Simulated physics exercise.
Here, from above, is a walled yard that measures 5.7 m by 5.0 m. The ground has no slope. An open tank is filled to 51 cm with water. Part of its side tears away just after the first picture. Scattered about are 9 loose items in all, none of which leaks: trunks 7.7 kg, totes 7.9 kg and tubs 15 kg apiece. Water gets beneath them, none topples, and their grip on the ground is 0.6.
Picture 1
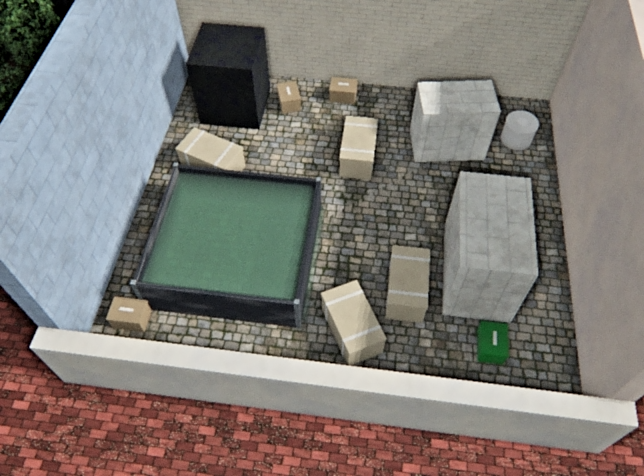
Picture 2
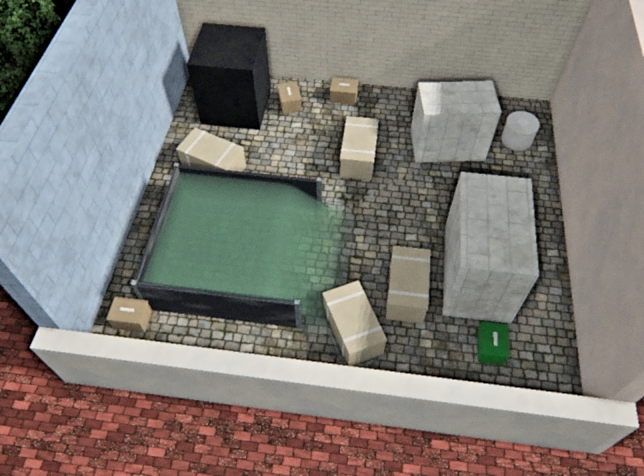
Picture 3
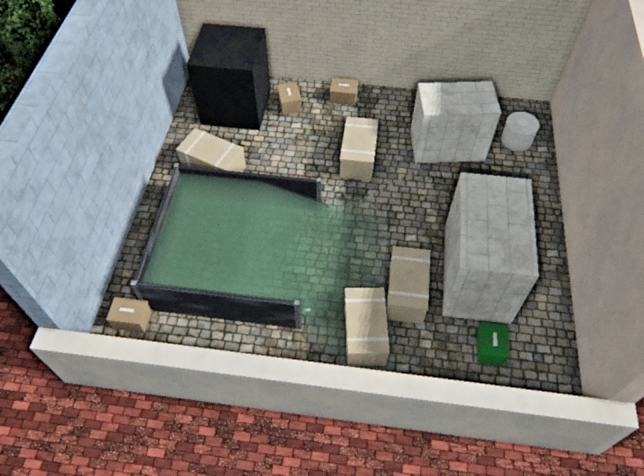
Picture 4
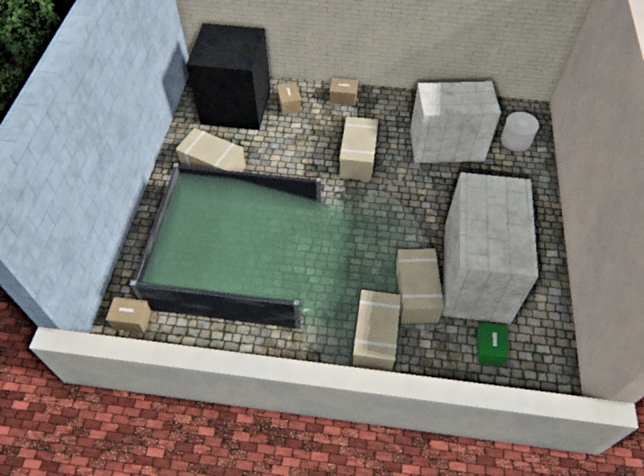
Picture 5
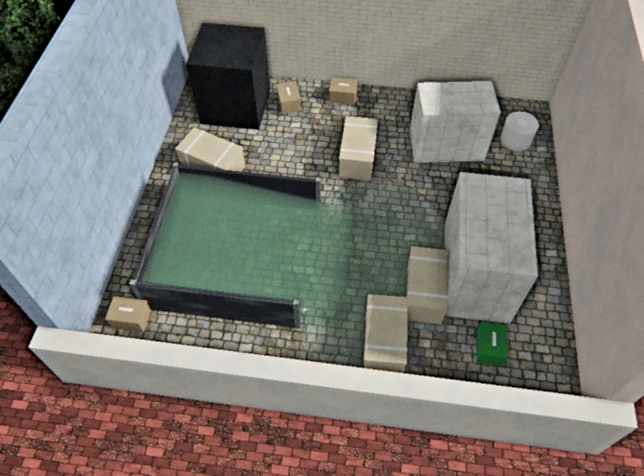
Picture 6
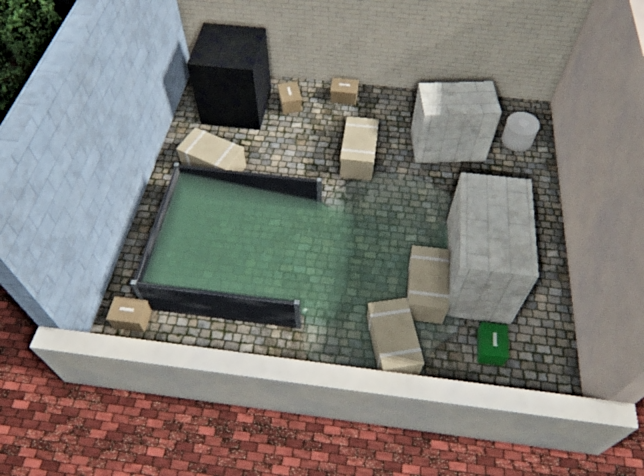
Green water spreads from the tank's open right side and shifts two boxes to the right.
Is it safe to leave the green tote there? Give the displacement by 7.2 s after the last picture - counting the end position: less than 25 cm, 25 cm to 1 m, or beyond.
When it settles, the green tote lies far from the start.
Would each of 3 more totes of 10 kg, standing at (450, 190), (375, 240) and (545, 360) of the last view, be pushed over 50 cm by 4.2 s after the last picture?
Going through them in the order asked, they come out clear of the mark, clear of the mark and clear of the mark.
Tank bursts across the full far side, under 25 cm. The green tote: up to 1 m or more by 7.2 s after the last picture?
I'd expect the green tote to have remained in place.
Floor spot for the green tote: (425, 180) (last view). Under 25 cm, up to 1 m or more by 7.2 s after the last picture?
From that spot, it is pushed far off.
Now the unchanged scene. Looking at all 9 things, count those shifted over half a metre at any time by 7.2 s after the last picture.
It works out to 8.
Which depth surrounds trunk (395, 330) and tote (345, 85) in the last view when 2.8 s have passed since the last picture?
Around 12 cm and 5 cm.
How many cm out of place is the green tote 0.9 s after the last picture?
About 40 cm out of place.
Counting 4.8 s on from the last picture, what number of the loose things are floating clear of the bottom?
The count is 6.
Then, 0.9 s after the last picture the green tote is near (533, 343), 0.4 m from its start, aground; 2 afloat.
Then, 2.8 s after the last picture the green tote is near (525, 214), 1.8 m from its start, afloat; 3 afloat.
Then, 4.8 s after the last picture the green tote is near (479, 154), 2.7 m from its start, afloat; 6 afloat.
Then, 7.2 s after the last picture the green tote is near (424, 173), 2.5 m from its start, aground; 4 afloat.
